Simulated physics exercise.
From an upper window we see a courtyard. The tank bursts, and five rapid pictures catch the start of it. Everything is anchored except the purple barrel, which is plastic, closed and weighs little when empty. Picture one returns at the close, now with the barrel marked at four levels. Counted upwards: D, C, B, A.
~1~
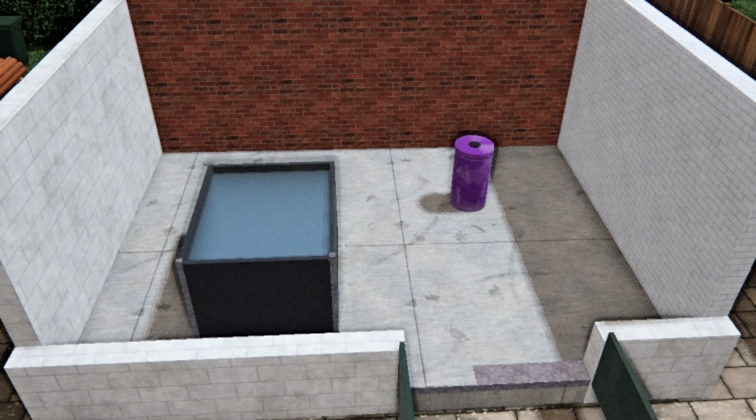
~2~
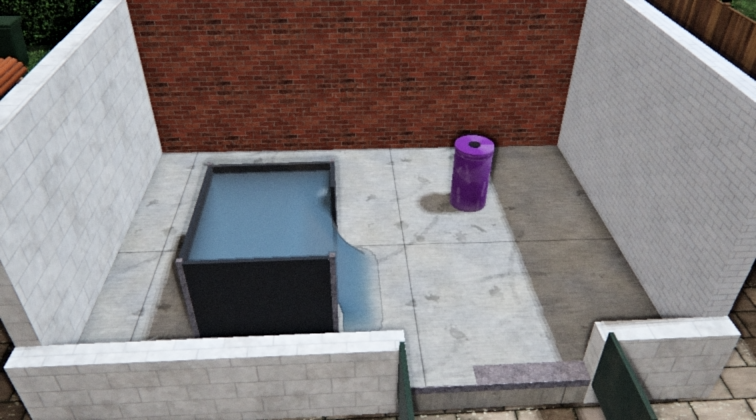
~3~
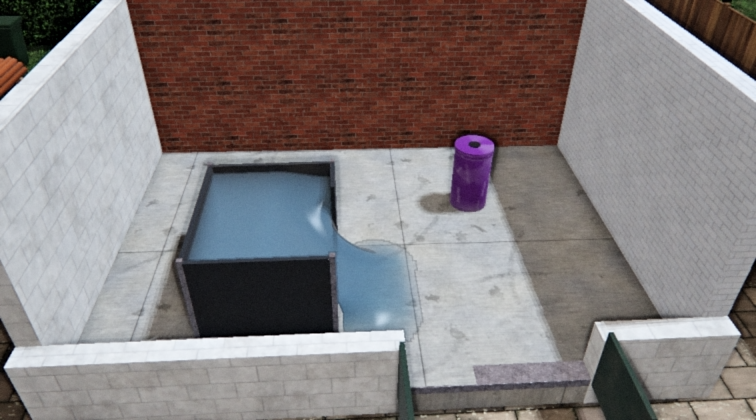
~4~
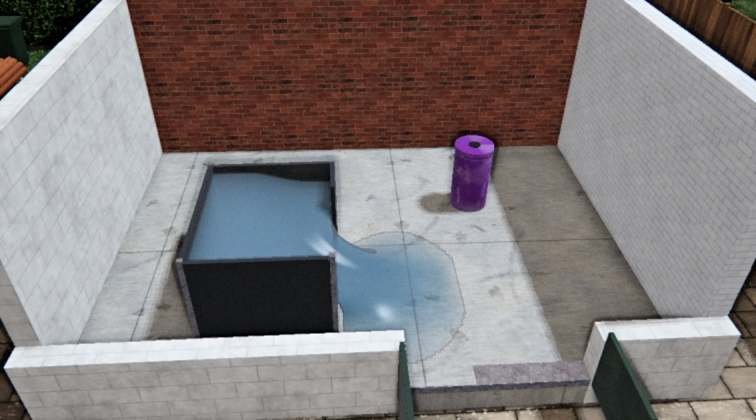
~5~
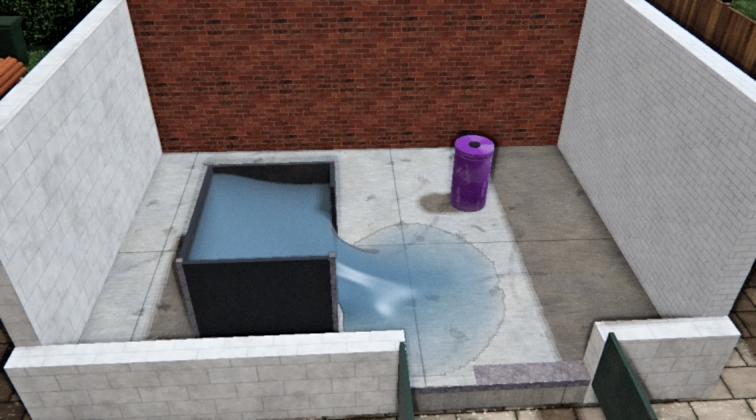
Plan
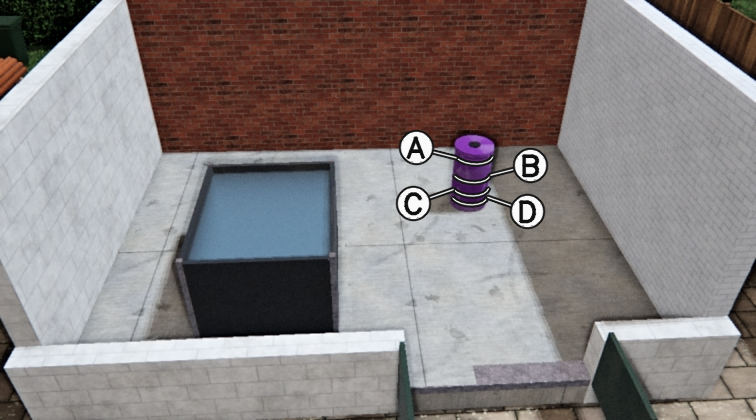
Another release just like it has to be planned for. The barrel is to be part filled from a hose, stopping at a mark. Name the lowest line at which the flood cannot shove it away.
Line D just does it.
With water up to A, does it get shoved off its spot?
No.
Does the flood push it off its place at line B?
No.
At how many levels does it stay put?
All of them.
On the marked copy, A at (477, 164); B at (474, 182); C at (473, 195); D at (472, 204); from the bottom up D, C, B, A.
For line A, it does not move.
For line B, it does not move.
For line C, it does not move.
For line D, it does not move.
